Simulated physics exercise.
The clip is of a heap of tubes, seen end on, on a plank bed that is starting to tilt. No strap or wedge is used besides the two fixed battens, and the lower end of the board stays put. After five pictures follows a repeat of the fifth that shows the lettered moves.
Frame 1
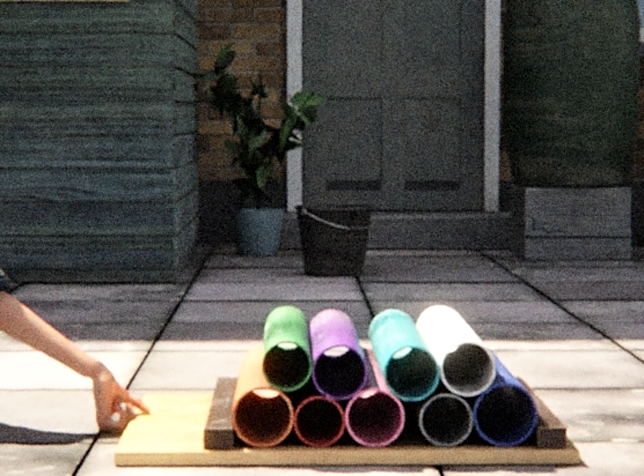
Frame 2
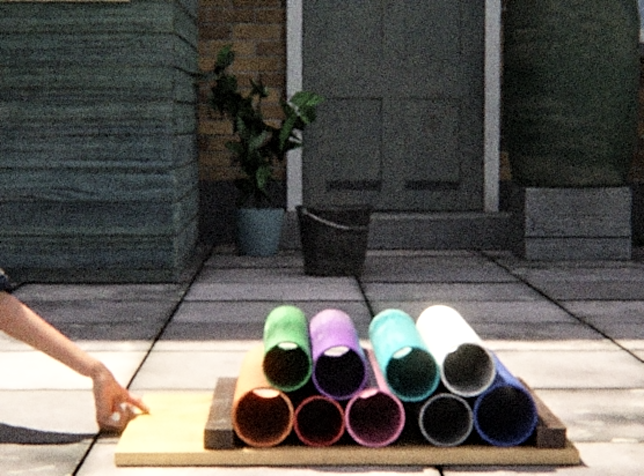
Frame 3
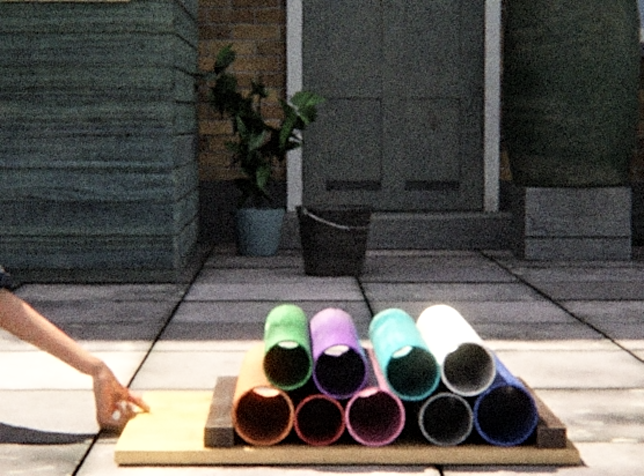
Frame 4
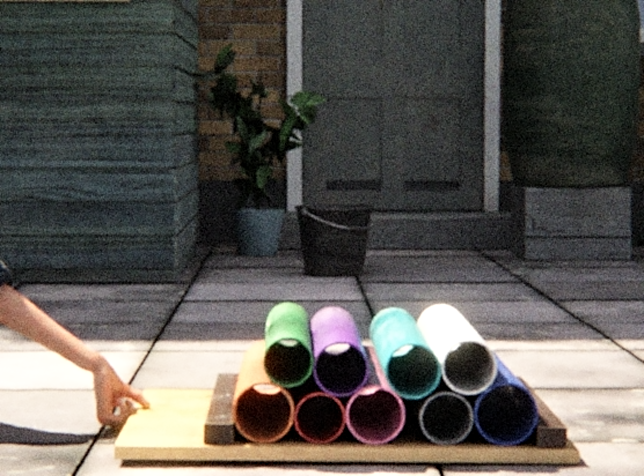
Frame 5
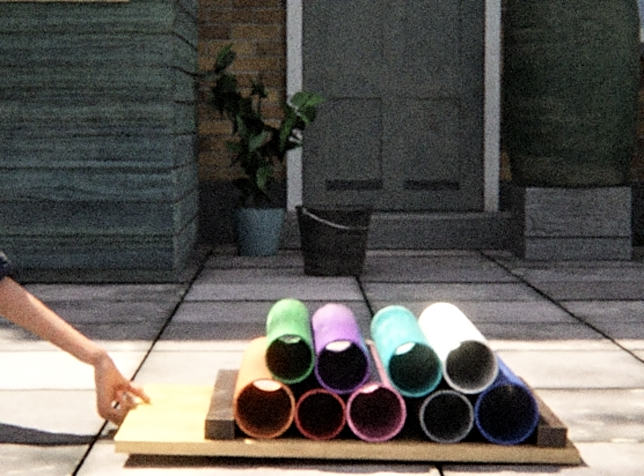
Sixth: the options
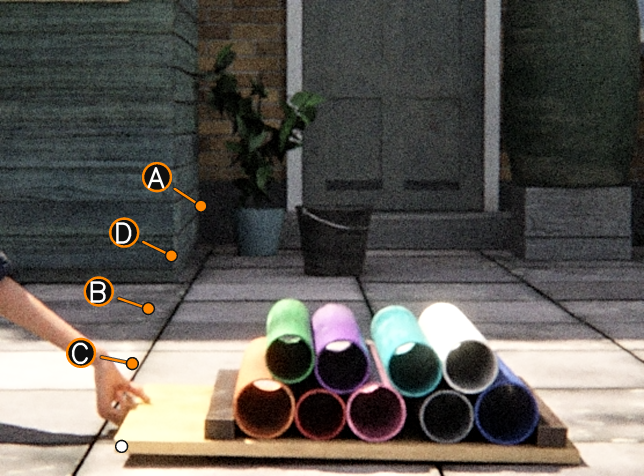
A stack of colourful tubes shifts very slightly as a hand lifts the board's left end.
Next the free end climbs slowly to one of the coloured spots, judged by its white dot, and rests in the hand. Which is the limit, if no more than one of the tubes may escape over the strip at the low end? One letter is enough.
Up to B.
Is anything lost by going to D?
Yes, at D.
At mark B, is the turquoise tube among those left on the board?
Yes.
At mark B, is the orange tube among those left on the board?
Yes.
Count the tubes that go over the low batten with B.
The count is none.
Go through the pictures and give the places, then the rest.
In the first frame, green tube (287, 366); white tube (468, 368); board (342, 416).
In the second frame, board (342, 416); orange tube (263, 416).
In the third frame, board (342, 415); orange tube (263, 415); green tube (287, 364); turquoise tube (412, 372).
In the fourth frame, board (342, 413); orange tube (263, 412); red tube (320, 418); grey tube (447, 419).
In the fifth frame, board (342, 411); orange tube (264, 408); red tube (321, 415).
On the marked copy, A at (201, 206); B at (149, 308); C at (133, 364); D at (171, 256); the white dot at (122, 446).
With B. Early on, board at 14°.
Further on, board at 19°.
At the end, board at 19°, none over the low batten.
As for the rest, A four over the low batten (purple, turquoise, green, white); C none over the low batten; D four over the low batten (purple, turquoise, green, white).
